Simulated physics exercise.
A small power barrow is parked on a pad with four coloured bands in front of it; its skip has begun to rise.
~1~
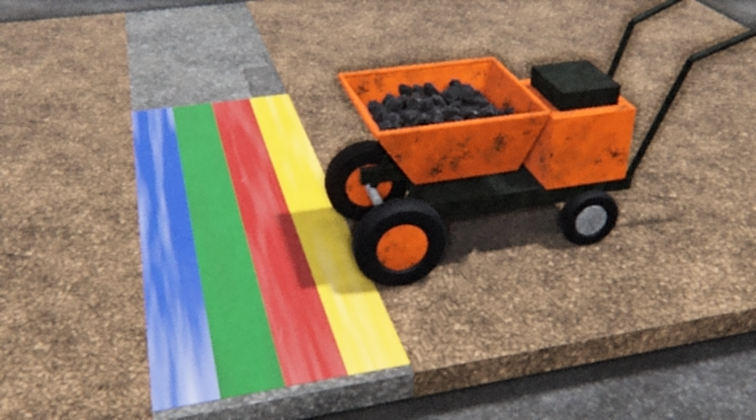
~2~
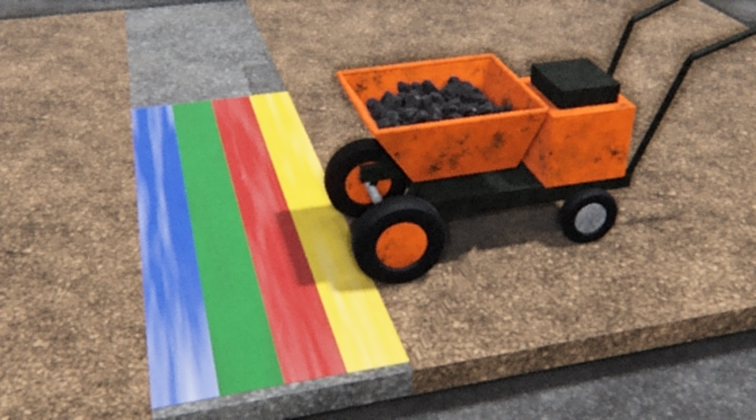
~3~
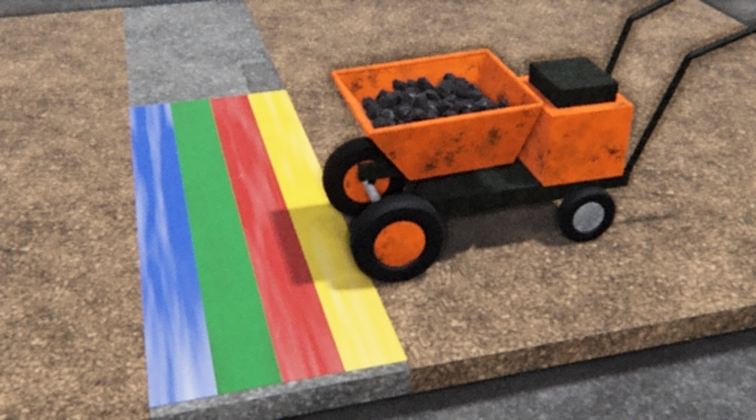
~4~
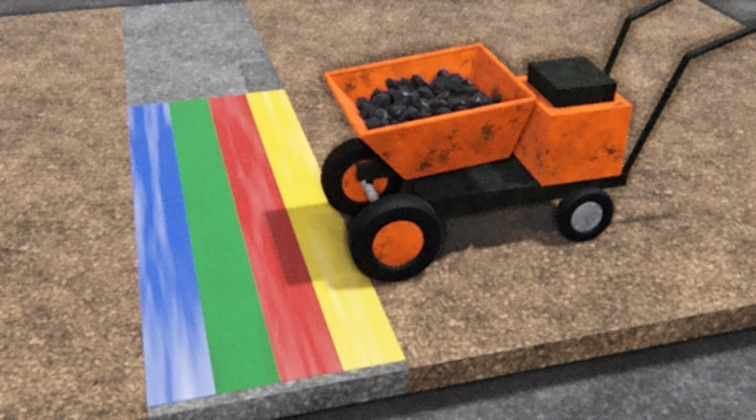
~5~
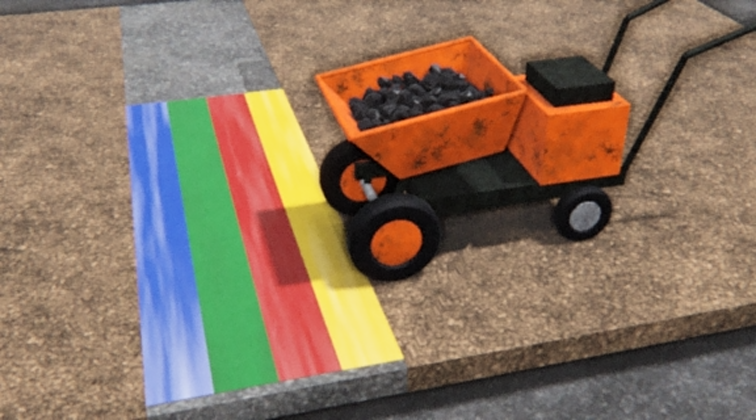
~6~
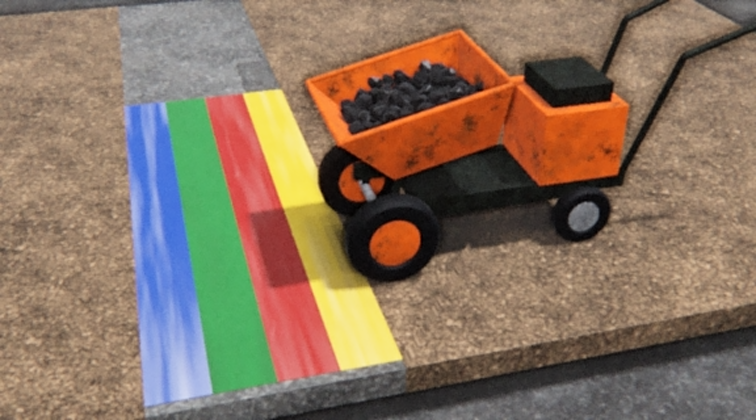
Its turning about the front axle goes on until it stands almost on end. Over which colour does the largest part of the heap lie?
Over the green one.
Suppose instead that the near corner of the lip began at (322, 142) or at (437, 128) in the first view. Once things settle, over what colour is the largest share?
Taking them in order, it would be the blue strip and then that red strip.
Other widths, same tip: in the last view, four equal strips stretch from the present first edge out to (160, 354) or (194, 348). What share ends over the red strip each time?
Roughly 10 percent first, then roughly 10 percent.
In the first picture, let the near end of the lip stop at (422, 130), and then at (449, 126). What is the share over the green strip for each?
The shares come out close to 30 and 20 per cent, in that order.
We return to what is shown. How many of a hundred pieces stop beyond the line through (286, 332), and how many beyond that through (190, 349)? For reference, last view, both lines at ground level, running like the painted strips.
90 % and 20 %, in that order.
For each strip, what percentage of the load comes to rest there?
Yellow strip = 0 %; red strip = 15 %; green strip = 50 %; blue strip = 25 %.
Soon, skip tipped well over; all in the skip.
A while on, skip tipped steeply; nearly all in the skip; a stray few over the red strip; a stray few over the green strip; a stray few over the blue strip.
Towards the end, skip tipped right over; about a quarter in the skip; a small part over the red strip; about half over the green strip; about a quarter over the blue strip; a stray few off the paint.
Finally, skip tipped right over; a stray few in the skip; a stray few over the yellow strip; about a quarter over the red strip; about half over the green strip; about a quarter over the blue strip; a stray few off the paint.
